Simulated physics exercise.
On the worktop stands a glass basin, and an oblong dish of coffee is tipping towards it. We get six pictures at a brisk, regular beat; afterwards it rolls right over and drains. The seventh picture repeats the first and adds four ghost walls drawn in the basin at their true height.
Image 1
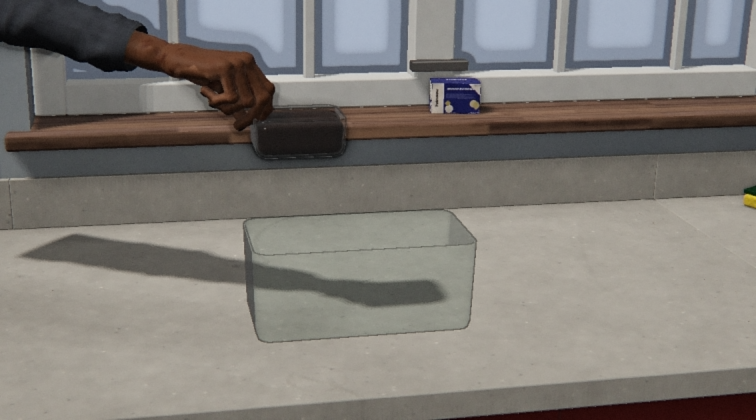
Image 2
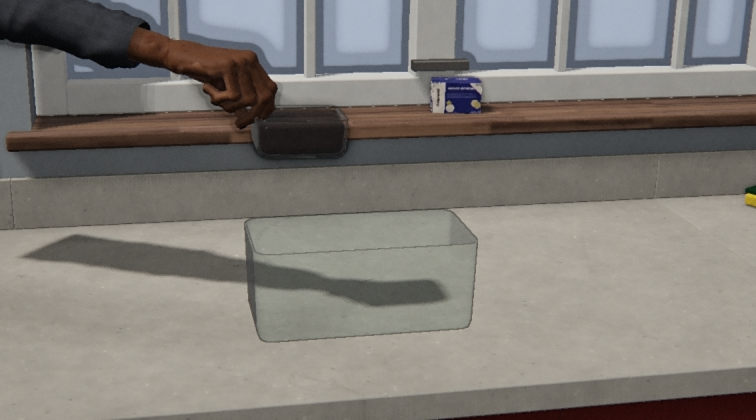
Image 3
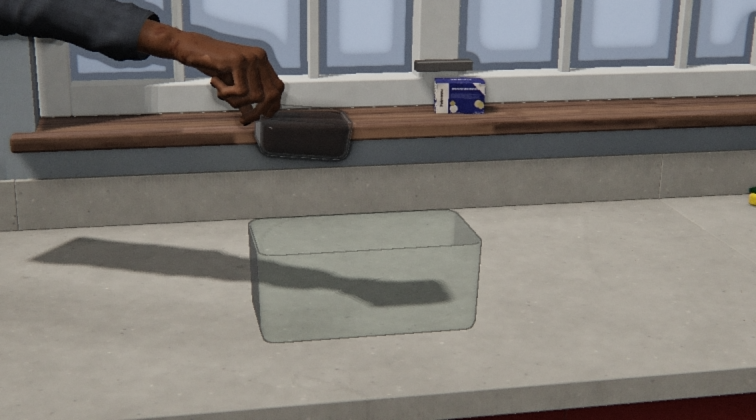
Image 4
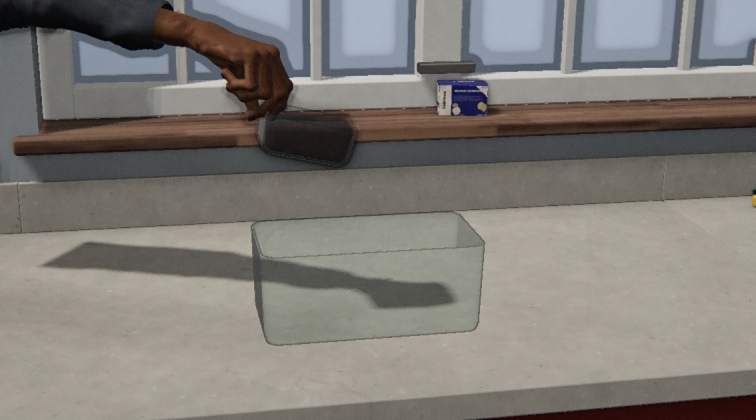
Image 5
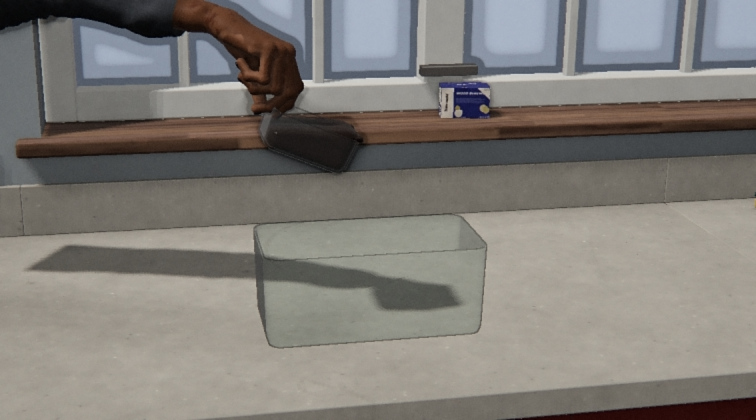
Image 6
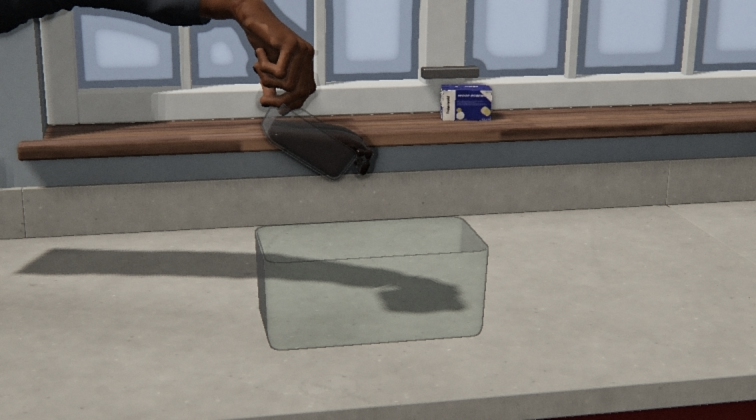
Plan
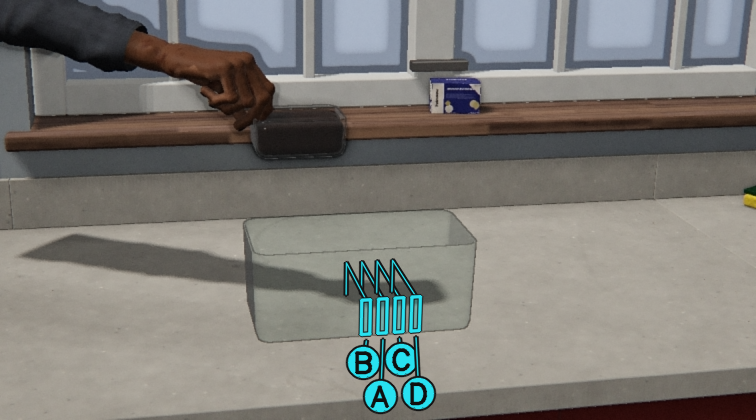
On a pale worktop beneath a window, a hand holds a small oblong dish of dark coffee above and behind an empty glass basin, at first level and nearly still. The hand then tilts the dish steadily down to the right, and dark liquid begins to come over its lower lip.
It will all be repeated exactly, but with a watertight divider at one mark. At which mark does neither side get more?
I would pick place C.
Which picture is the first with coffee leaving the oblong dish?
In picture 5.
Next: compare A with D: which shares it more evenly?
The answer is A.
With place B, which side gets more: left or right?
The right one.
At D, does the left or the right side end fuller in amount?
The left one.
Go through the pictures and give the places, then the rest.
Upright, lip at (340, 111); basin from (256, 341) to (470, 326); nothing has left yet.
Upright, lip at (341, 112); nothing has left yet.
Tipped about 6°, lip at (346, 116); nothing has left yet.
Tipped about 13°, lip at (350, 124); nothing has left yet.
Tipped about 23°, lip at (353, 134); coffee is over the lip, down to (353, 134).
Tipped about 34°, lip at (353, 145); coffee is over the lip, down to (359, 168).
On the marked copy, A at (382, 339); B at (366, 340); C at (399, 338); D at (416, 337).
Choosing A, about 25 % ends left of the wall and 73 % right of it.
Choosing B, about 18 % ends left of the wall and 80 % right of it.
Choosing C, about 51 % ends left of the wall and 49 % right of it.
Choosing D, about 91 % ends left of the wall and 6 % right of it.
